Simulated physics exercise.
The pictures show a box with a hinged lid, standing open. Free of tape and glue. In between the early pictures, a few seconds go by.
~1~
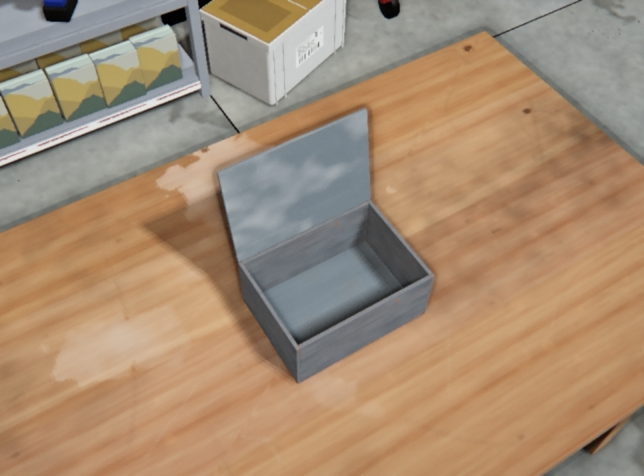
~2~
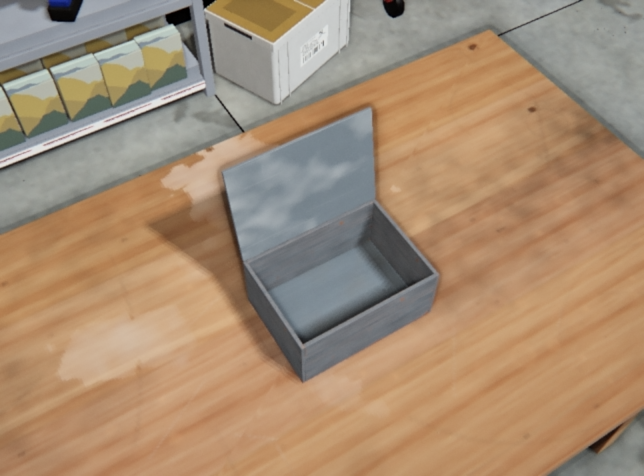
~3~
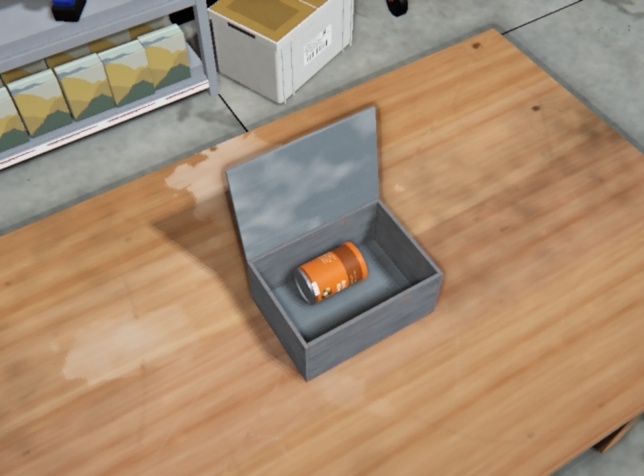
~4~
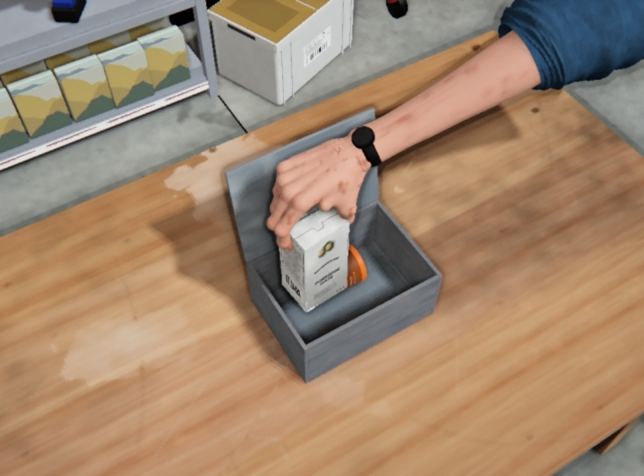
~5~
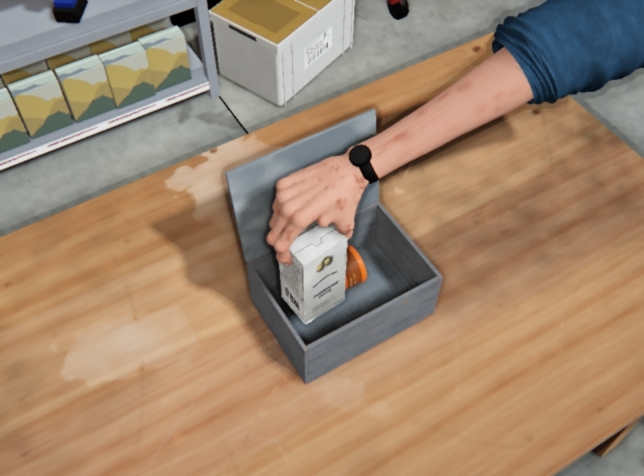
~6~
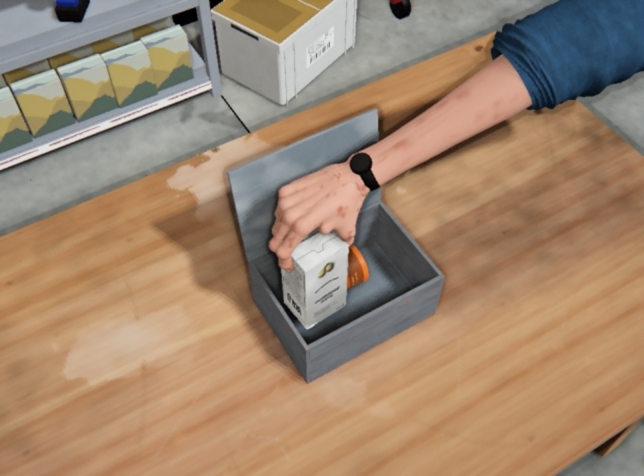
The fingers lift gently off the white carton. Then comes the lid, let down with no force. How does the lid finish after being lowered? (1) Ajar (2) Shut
Ajar (1).
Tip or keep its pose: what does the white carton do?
Well, the white carton ends up skewed.
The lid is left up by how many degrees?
Measured angle - around 25°.
Then, 1.20 s on from there, lid starting down; white carton turned 41° from how it was put near (322, 309).
Then, 1.60 s on from there, lid 56° above the rim; white carton turned 41° from how it was put near (322, 309).
In the end, lid 27° above the rim; toppled in the box, white carton; orange tin unmoved. At the end, from the last picture's camera, white carton near (322, 308).
